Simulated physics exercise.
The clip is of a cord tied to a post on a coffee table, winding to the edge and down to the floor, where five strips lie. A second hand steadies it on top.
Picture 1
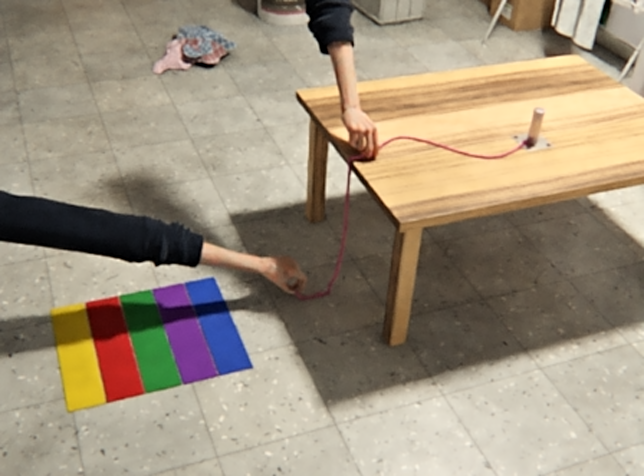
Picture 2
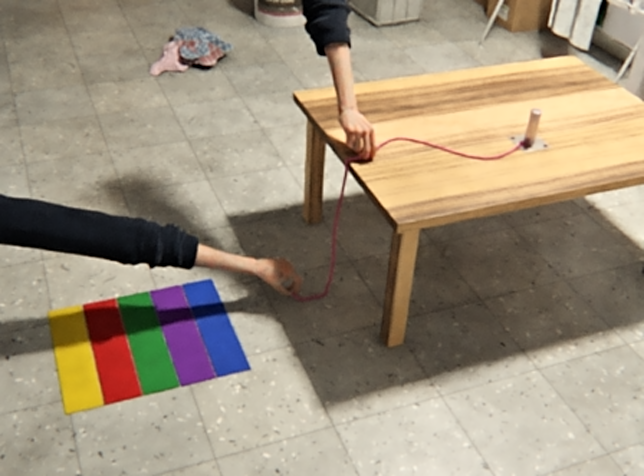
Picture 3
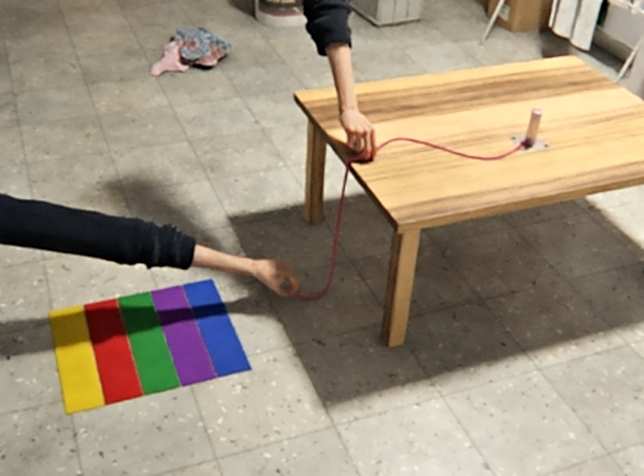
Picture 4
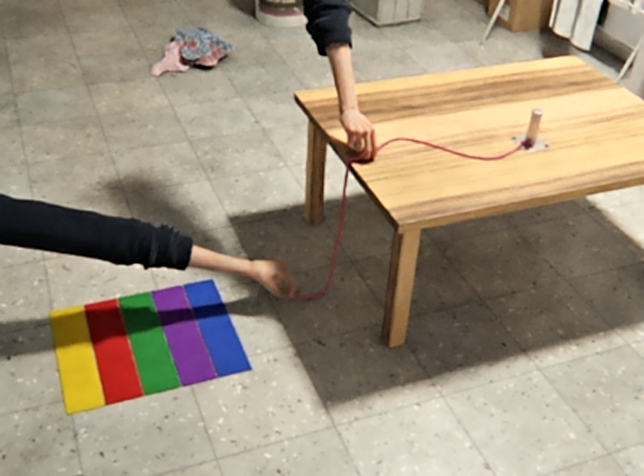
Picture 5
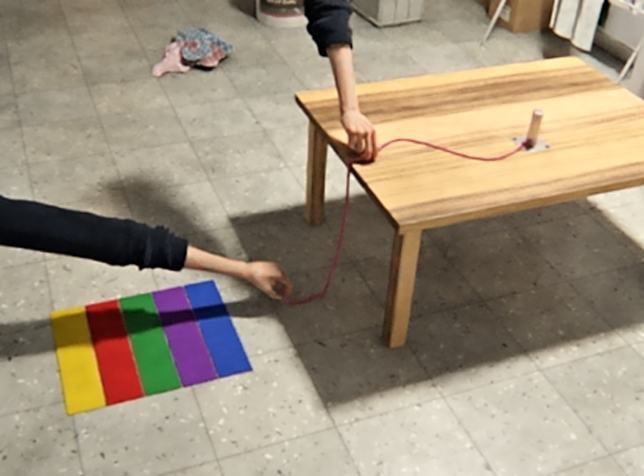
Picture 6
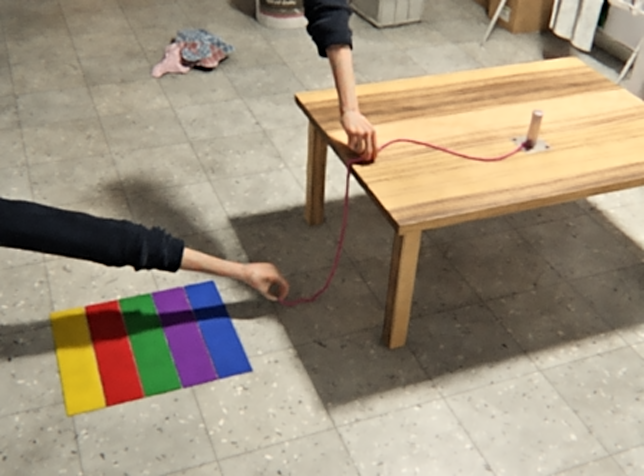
One hand pinched a red cord at the edge of a wooden table while another held its hanging end near five coloured strips on the floor, drawing it slightly left toward them.
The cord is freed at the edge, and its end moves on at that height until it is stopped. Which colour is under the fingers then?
The end stops over the green strip.
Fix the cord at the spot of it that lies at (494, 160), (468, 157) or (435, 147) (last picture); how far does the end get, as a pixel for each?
Try by try, around (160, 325), (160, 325) and (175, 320).
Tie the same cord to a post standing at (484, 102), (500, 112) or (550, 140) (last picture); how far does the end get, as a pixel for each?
Try by try, around (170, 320), (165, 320) and (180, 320).
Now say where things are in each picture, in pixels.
In the first picture, end (296, 291); blue (230, 353); purple (195, 361); green (159, 370); red (121, 378); yellow (83, 387).
In the second picture, end (292, 292); cord through (507, 154) (445, 149) (382, 145) (345, 179) (334, 235) (327, 286).
In the third picture, end (289, 293).
In the fourth picture, end (287, 294); cord through (508, 154) (446, 150) (383, 145) (346, 179) (339, 235) (327, 287).
In the fifth picture, end (282, 296).
In the sixth picture, end (279, 297); cord through (509, 155) (447, 151) (384, 146) (348, 180) (342, 236) (325, 289).
Soon after, end near (203, 314); over blue.
Then, end near (169, 321); over purple.
At full stretch, end near (150, 325); over green. It gets as far as the green strip.
